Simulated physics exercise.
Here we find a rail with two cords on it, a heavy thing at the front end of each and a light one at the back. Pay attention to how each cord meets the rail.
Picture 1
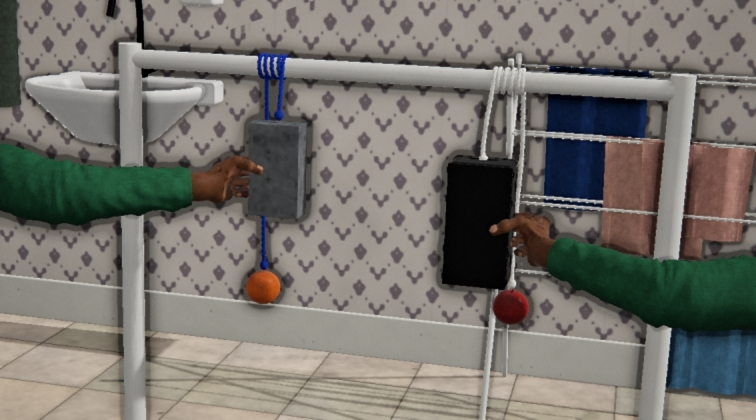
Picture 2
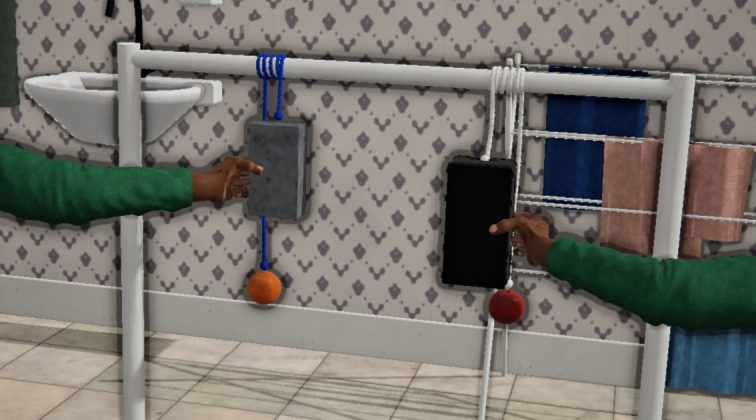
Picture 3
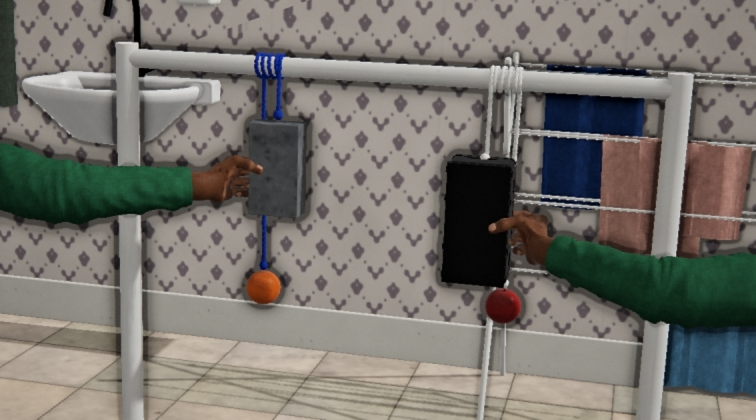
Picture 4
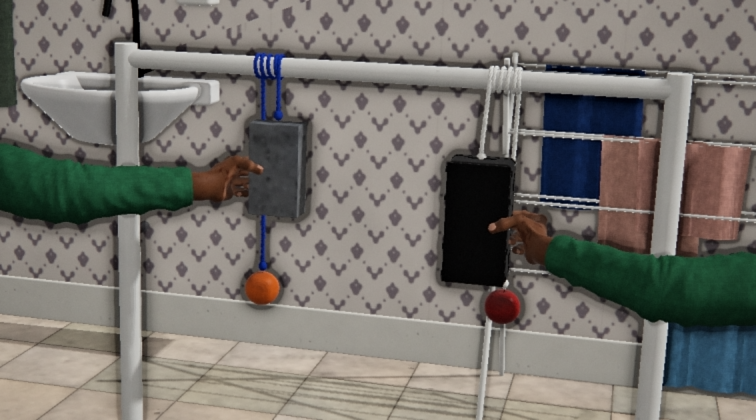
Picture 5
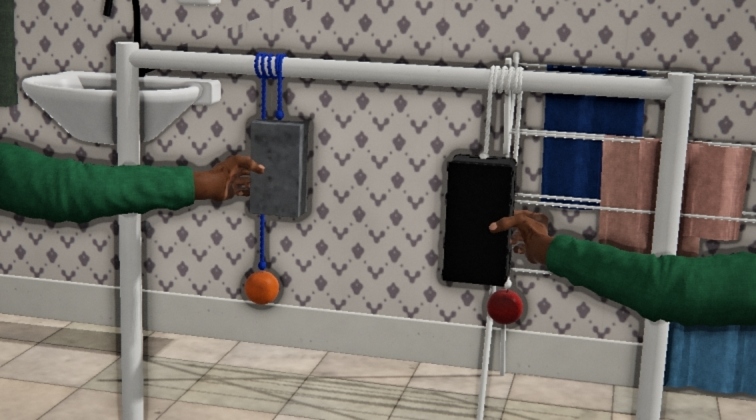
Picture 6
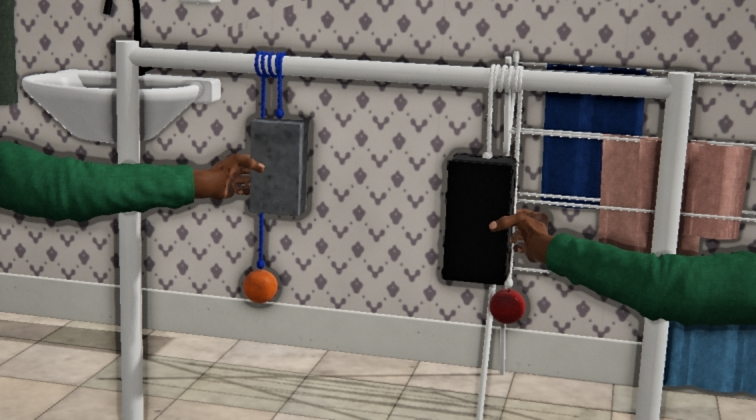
Two green-sleeved hands touching a grey paver and a black case hanging from a white rail, balls below swaying very slightly.
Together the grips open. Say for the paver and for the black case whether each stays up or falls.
My prediction: Paver: Still hanging; black case: Still hanging.
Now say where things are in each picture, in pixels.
The first picture shows paver (278, 169); black case (480, 222); left orange (263, 287); right apple (511, 307).
The second picture shows paver (278, 169); black case (480, 222).
The third picture shows paver (277, 168); black case (479, 220).
The fourth picture shows paver (278, 168); black case (479, 220).
The fifth picture shows paver (279, 168); black case (480, 219).
The sixth picture shows paver (279, 166); black case (480, 218); left cord wound several times round the rail; right cord wound several times round the rail.
Then, 0.22 s after the last picture, paver hanging near (279, 162); black case hanging near (481, 222).
Then, 0.48 s after the last picture, paver hanging near (277, 165); black case hanging near (484, 224).
At rest, paver hanging near (277, 164); black case hanging near (483, 226). The paver stays hanging and the black case is held.
